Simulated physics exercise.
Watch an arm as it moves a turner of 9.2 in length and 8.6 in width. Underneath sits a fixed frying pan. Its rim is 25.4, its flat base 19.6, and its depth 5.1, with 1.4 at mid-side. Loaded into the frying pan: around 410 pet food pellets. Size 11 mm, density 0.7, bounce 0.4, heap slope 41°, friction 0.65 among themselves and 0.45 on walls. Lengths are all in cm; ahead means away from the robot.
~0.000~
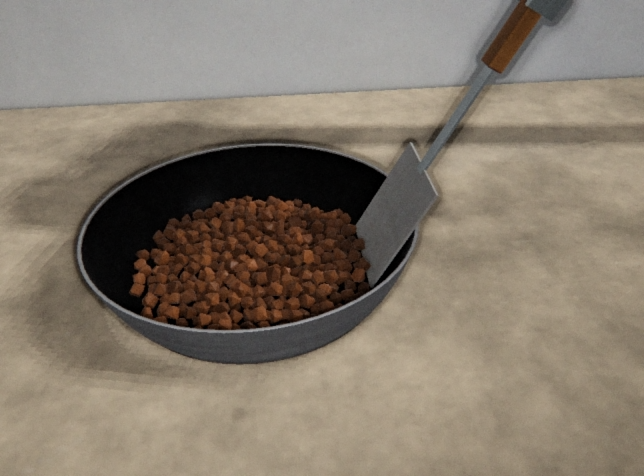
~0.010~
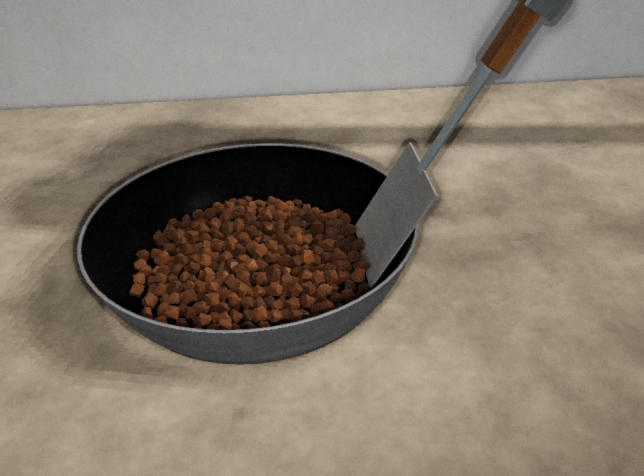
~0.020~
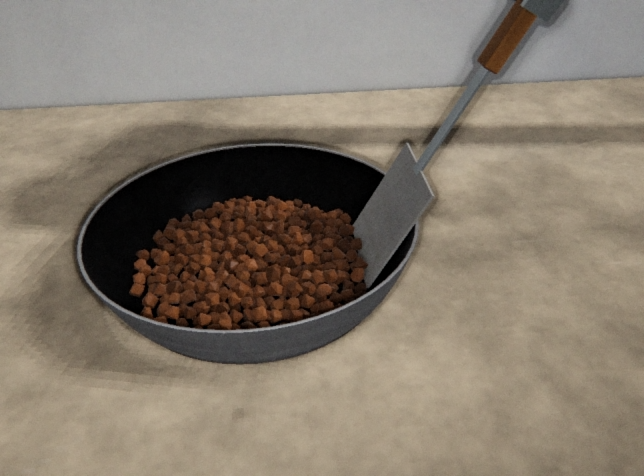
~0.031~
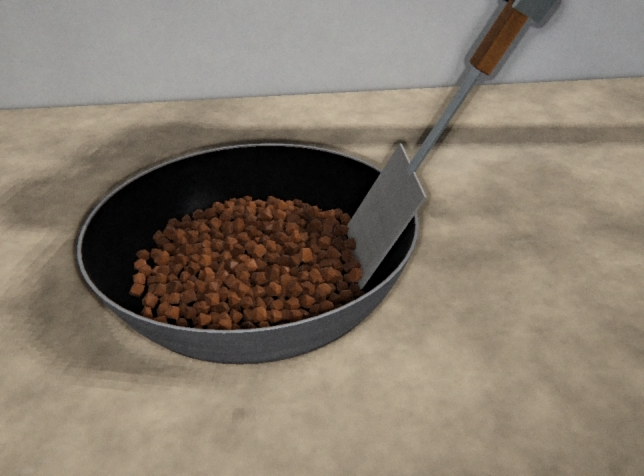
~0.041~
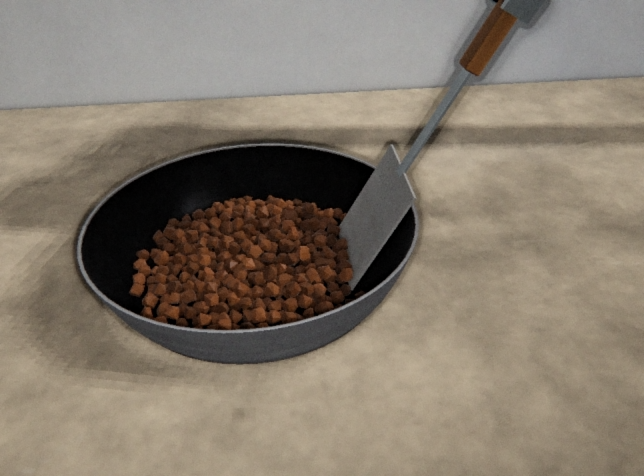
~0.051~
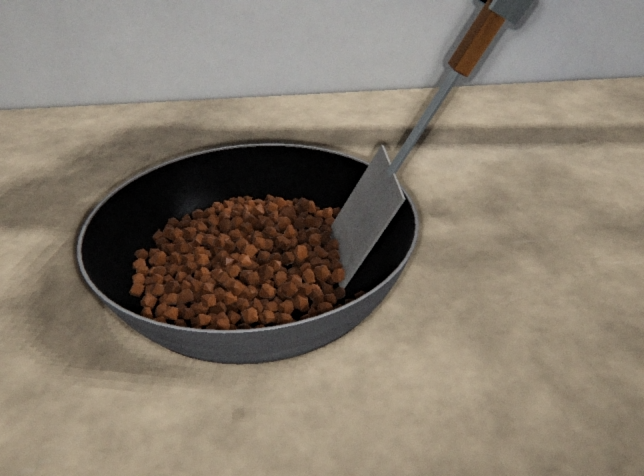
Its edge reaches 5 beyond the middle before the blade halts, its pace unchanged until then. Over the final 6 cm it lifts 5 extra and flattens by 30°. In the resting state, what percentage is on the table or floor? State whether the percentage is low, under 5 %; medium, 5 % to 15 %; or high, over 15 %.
The percentage is low.
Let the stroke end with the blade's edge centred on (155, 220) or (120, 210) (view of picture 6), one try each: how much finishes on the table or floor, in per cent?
First try about 5 percent, second about 15 percent.
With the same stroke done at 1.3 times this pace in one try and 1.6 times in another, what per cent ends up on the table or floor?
Near 5 and near 10 percent respectively.
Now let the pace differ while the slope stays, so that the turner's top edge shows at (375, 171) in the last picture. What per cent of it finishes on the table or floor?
Some 10 percent.
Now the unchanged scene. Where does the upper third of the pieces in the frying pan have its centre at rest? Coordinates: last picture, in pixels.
Around (157, 252).
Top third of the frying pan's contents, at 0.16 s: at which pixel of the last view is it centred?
It is centred at about (203, 243).
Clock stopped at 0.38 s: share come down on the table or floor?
Roughly 0 percent of it.
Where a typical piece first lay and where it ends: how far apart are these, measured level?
About 4 cm.
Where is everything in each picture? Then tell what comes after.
The first picture shows turner top edge at (423, 167), sloping 61°; upper third of the load around (253, 251), from x 135 to 365, top at y 200; 408 in the frying pan.
The second picture shows turner top edge at (423, 167), sloping 61°; upper third of the load around (253, 251), from x 135 to 365, top at y 200.
The third picture shows turner top edge at (419, 167), sloping 61°; upper third of the load around (253, 251), from x 135 to 360, top at y 200.
The fourth picture shows turner top edge at (412, 168), sloping 61°; upper third of the load around (258, 250), from x 135 to 360, top at y 200.
The fifth picture shows turner top edge at (403, 169), sloping 61°; upper third of the load around (264, 245), from x 135 to 360, top at y 200.
The sixth picture shows turner top edge at (393, 170), sloping 61°; upper third of the load around (257, 243), from x 135 to 360, top at y 200; 408 in the frying pan.
By 0.10 s, sloping 61°, highest piece 4 above the table; 408 in the frying pan.
By 0.16 s, sloping 49°, highest piece 5 above the table; 408 in the frying pan.
By 0.38 s, sloping 31°, highest piece 5 above the table; 404 in the frying pan, 2 on the table or floor, 2 on the blade or in flight.
By 1.43 s, sloping 31°, highest piece 5 above the table; 404 in the frying pan, 4 on the table or floor.
Final count, 404 in the frying pan, 4 on the table or floor. That is 1 % on the table or floor.
